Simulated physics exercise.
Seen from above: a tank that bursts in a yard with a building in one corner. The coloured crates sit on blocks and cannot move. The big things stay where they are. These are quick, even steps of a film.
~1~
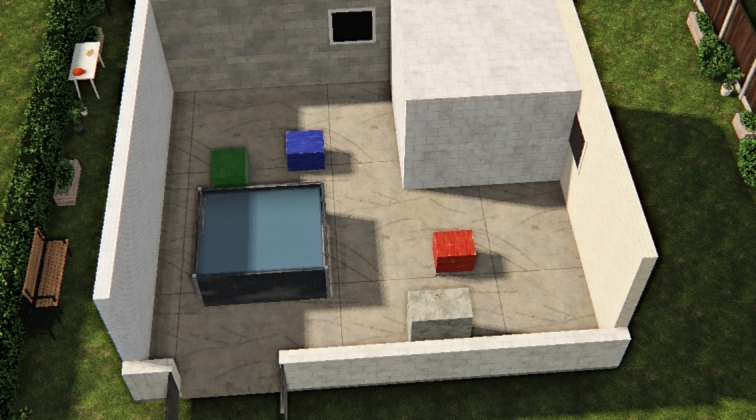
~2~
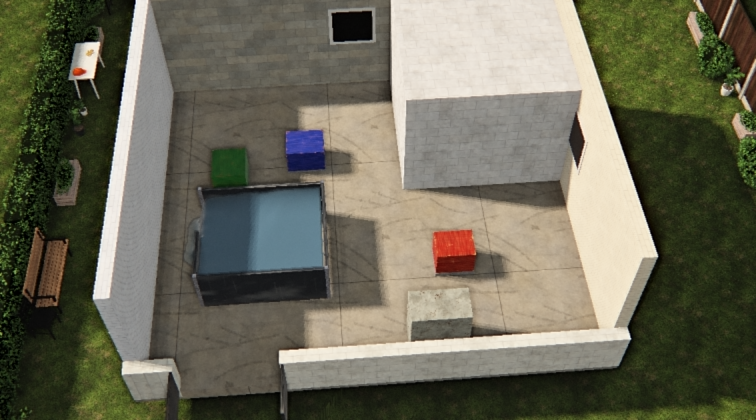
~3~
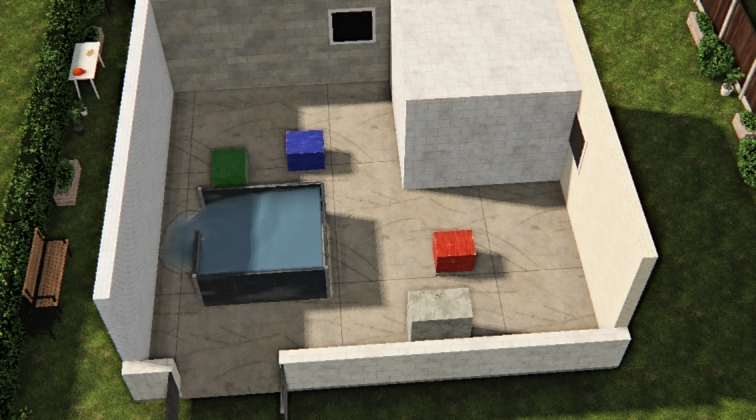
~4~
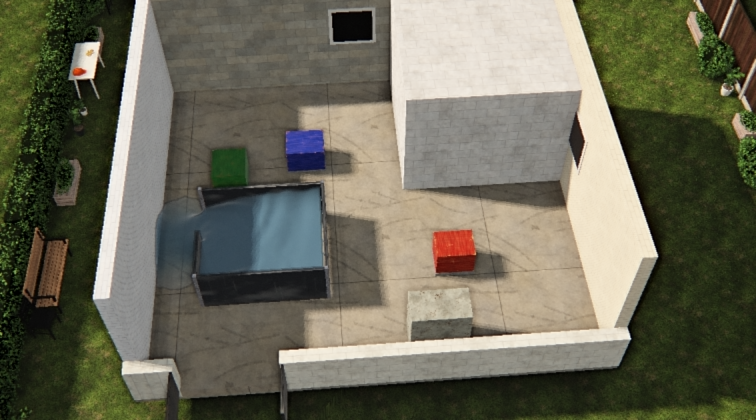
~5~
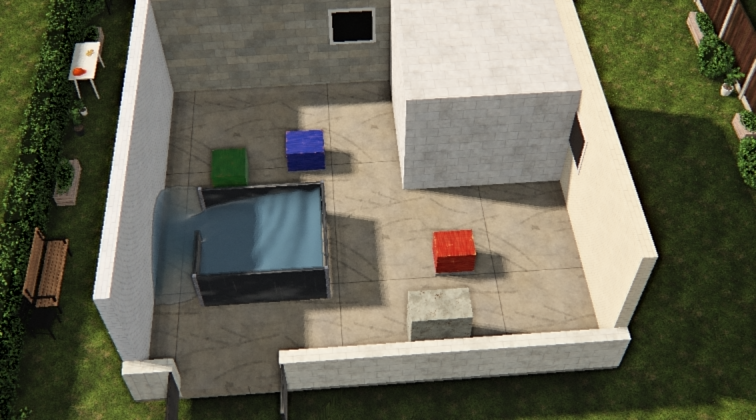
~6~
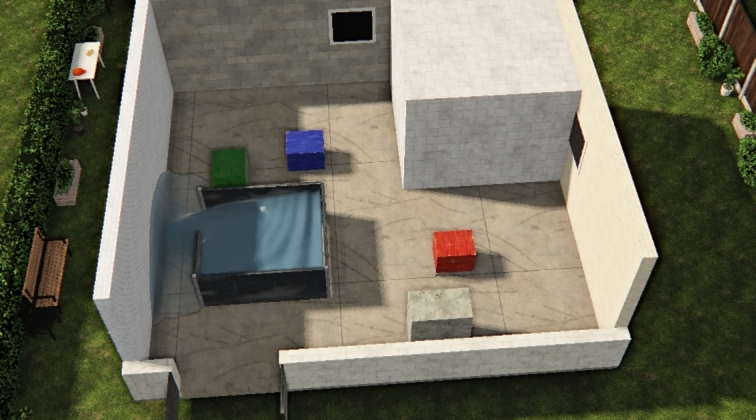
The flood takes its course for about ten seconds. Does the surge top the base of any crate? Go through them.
One by one: The red crate keeps dry; the blue crate is soaked; the green crate is soaked.
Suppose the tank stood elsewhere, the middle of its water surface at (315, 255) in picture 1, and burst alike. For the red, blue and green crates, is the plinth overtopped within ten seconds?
In short: Red is wetted, blue is wetted, green gets wet.
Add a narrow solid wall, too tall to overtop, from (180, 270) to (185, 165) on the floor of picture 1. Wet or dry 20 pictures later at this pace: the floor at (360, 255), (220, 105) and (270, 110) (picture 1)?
In that order: No water, awash, covered.
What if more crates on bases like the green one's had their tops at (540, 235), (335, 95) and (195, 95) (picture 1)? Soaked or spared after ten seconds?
In turn: Is safe, is soaked, is topped.
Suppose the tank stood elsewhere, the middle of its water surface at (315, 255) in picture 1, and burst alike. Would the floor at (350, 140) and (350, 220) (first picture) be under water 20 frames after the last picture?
In turn: Clear, free of water.
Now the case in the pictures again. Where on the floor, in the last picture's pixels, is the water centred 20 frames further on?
At about (241, 213).
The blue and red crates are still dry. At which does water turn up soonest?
First comes the one in blue.
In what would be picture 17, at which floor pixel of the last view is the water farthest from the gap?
Near (309, 86).
A moment on, water covers 20 % of the floor; the red crate not reached, the blue crate not reached, the green crate water round its plinth.
Next, water covers 30 % of the floor; the red crate not reached, the blue crate not reached, the green crate water round its plinth.
Then, water covers 40 % of the floor; the red crate not reached, the blue crate water round its plinth, the green crate water round its plinth.
Later, water covers 65 % of the floor; the red crate water round its plinth, the blue crate water round its plinth, the green crate water round its plinth.
In the end, water covers 85 % of the floor; the red crate stayed above the water, the blue crate was topped, the green crate was topped.
